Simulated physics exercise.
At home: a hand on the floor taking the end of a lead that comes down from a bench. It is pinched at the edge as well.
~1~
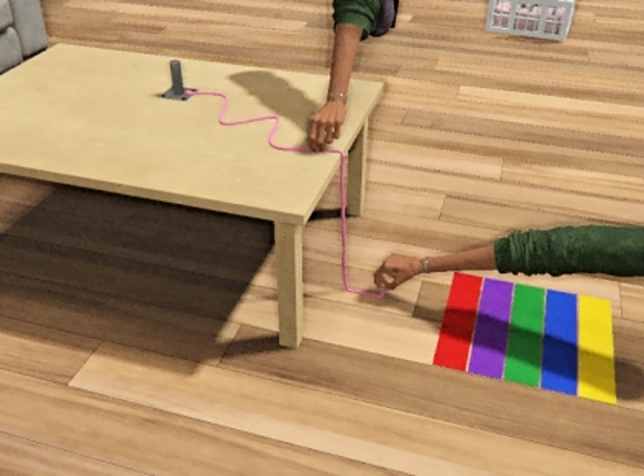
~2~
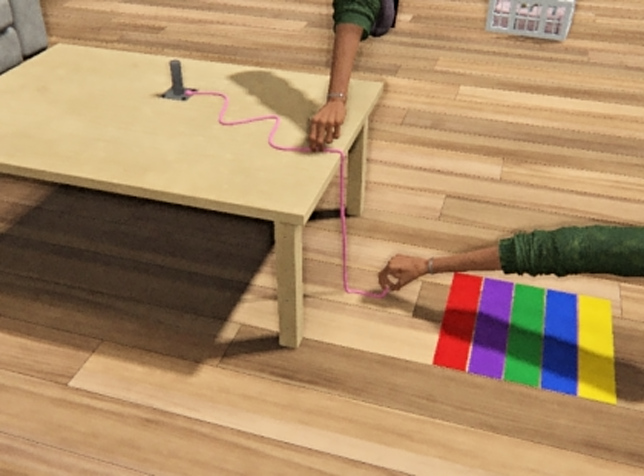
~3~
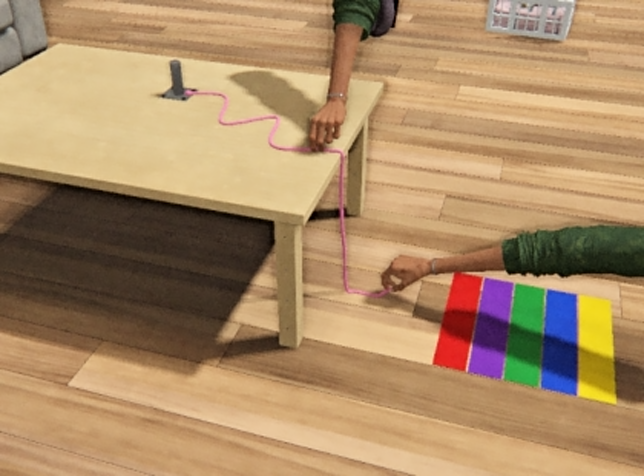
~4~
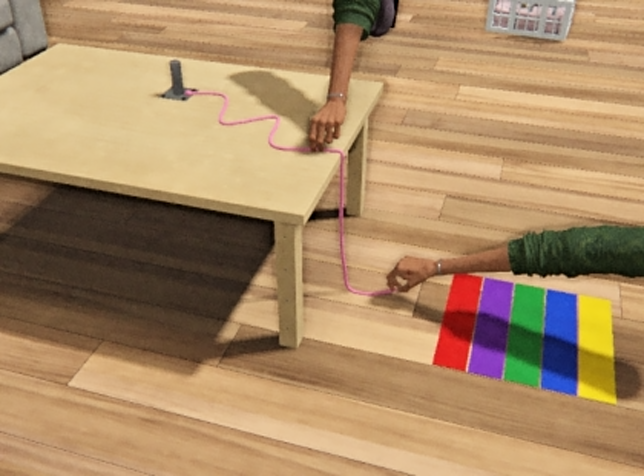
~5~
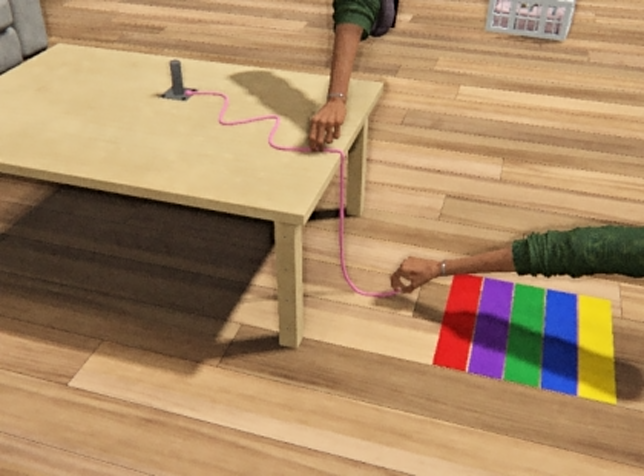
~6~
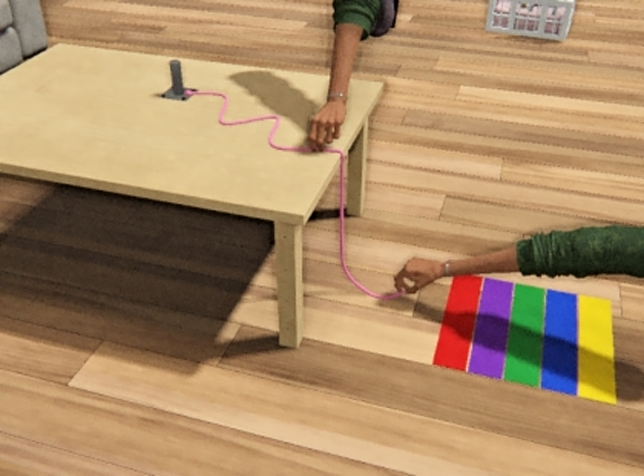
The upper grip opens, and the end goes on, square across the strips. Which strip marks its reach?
It halts on the yellow strip.
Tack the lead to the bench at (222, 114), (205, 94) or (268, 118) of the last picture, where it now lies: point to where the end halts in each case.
About (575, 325), (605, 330) and (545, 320).
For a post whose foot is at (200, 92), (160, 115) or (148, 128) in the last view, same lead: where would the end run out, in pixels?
The places are (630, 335), (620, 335) and (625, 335).
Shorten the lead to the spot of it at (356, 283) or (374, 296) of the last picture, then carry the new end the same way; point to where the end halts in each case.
Near (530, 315) and (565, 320).
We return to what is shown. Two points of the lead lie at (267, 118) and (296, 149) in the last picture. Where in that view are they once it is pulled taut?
Near (312, 127) and (396, 170).
Early on, end near (547, 319); over blue.
Midway, end near (585, 326); over yellow.
At the end of the slack, end near (608, 331); over yellow. Over yellow.
